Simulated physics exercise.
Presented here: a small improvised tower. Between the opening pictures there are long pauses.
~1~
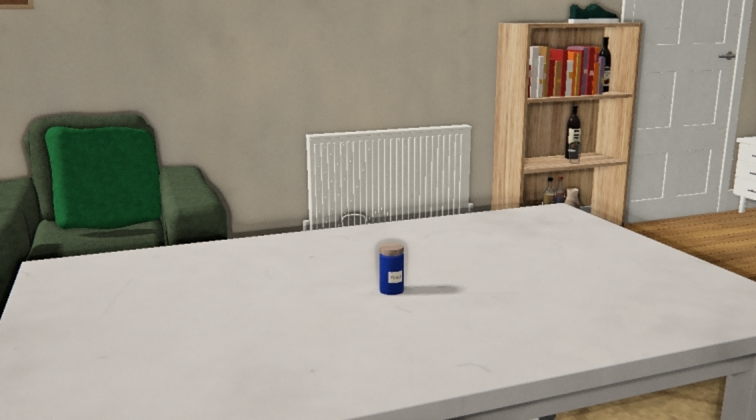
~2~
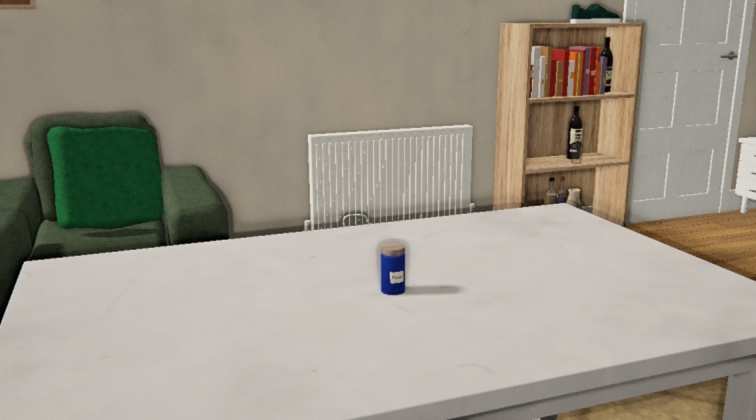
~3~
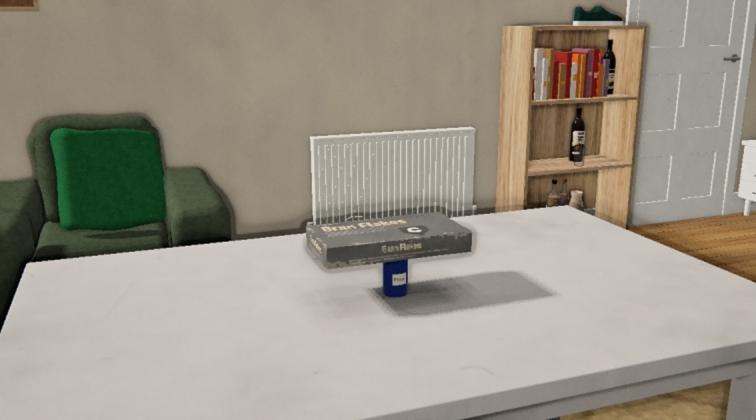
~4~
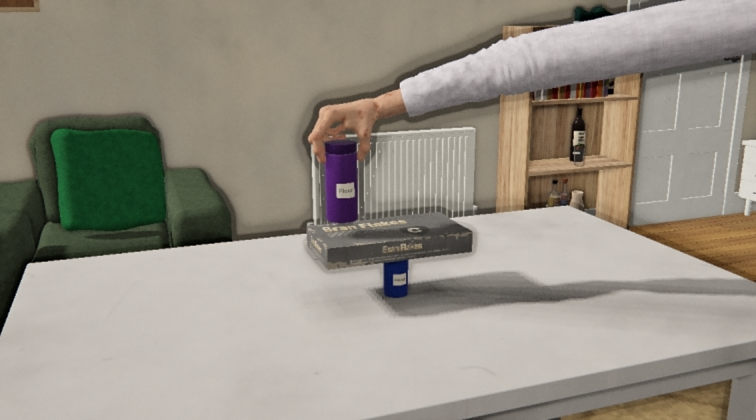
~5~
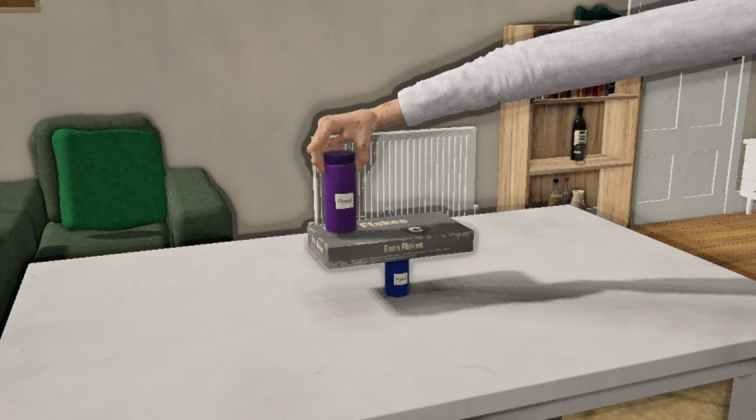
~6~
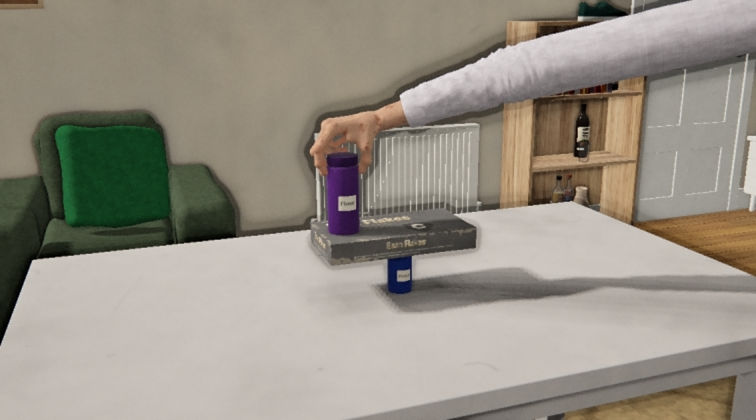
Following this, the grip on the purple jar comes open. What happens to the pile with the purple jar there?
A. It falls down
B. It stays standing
The answer is A.
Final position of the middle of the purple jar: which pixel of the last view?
Somewhere around (269, 271) in the last picture.
Then, 0.40 s on from there, purple jar now fallen; grey packet turned 45° from how it was put.
Then, 0.60 s on from there, grey packet turned 43° from how it was put.
In the end, fallen, purple jar; toppled in the stack, grey packet; blue shaker unmoved. At the end, from the last picture's camera, purple jar near (269, 271). The stack gives way.
